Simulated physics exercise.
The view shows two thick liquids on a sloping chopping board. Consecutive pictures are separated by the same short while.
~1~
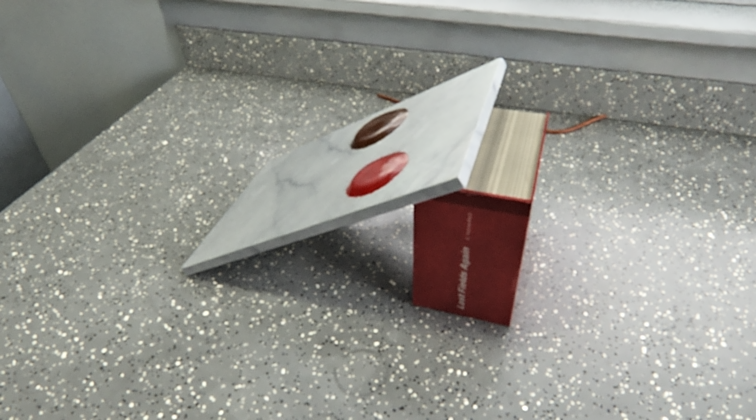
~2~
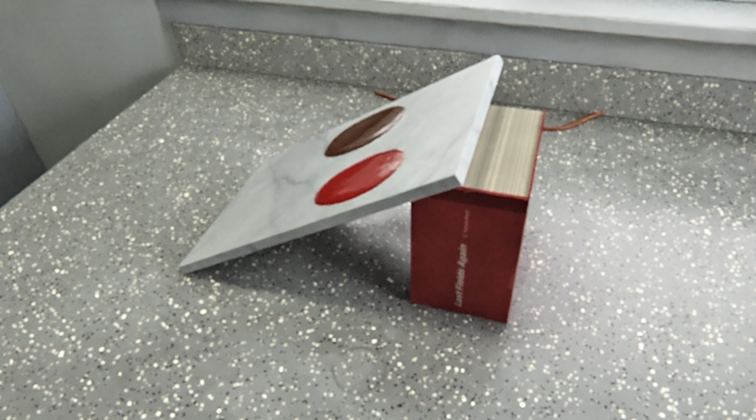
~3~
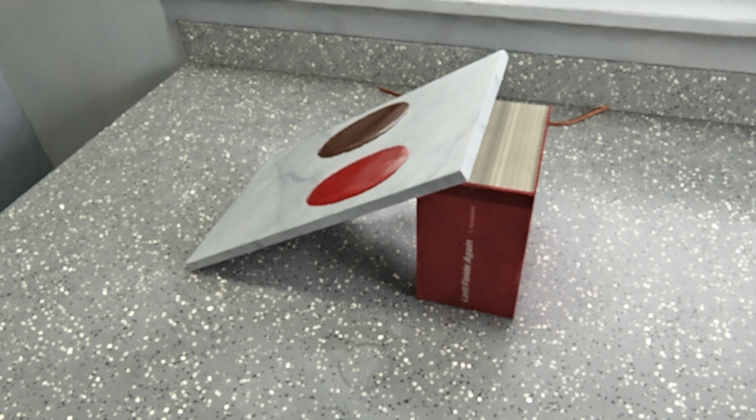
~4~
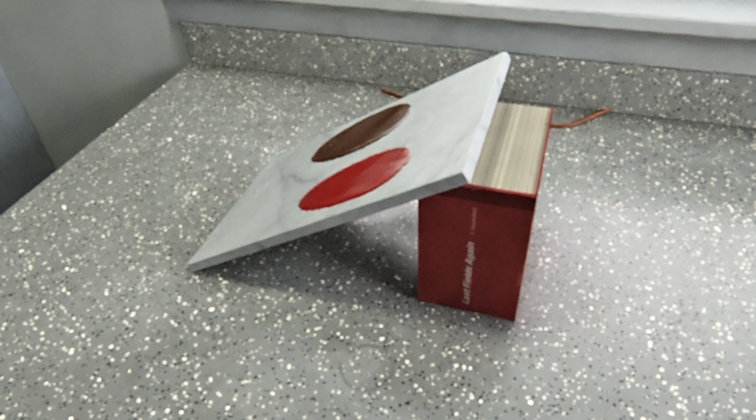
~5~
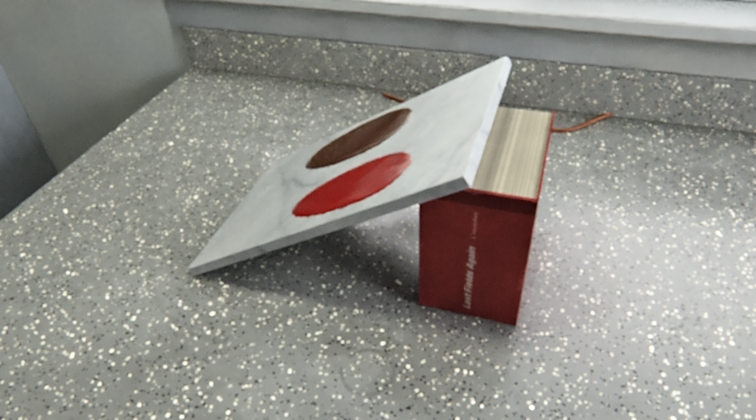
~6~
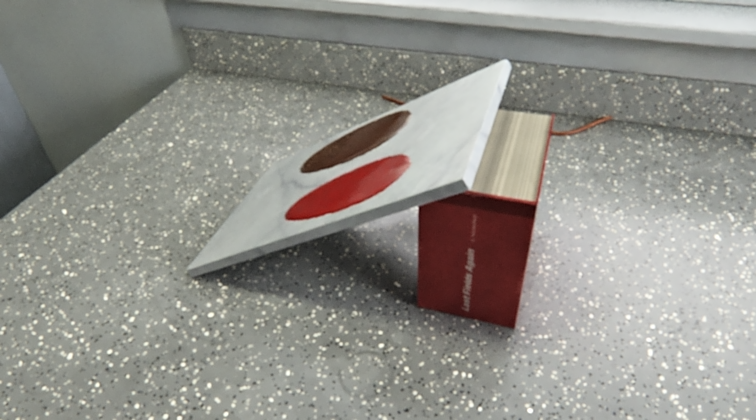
Two thick liquids, one brown and one red, spread down a tilted marble-patterned board propped on a red book on a speckled counter. They begin as small glossy blobs, lengthen noticeably at first, then creep more slowly toward the lower left as long ovals, side by side.
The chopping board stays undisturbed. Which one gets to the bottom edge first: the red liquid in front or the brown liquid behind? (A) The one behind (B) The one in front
(A) The one behind.
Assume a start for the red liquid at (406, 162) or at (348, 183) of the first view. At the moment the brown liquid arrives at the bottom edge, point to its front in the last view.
(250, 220); (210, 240).
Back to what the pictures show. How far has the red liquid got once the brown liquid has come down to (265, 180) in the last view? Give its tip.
I'd put its front somewhere around (246, 225).
Next, the red liquid is three quarters of the way down; the brown liquid is close to the edge.
Finally, the red liquid is close to the edge; the brown liquid is at the low edge.
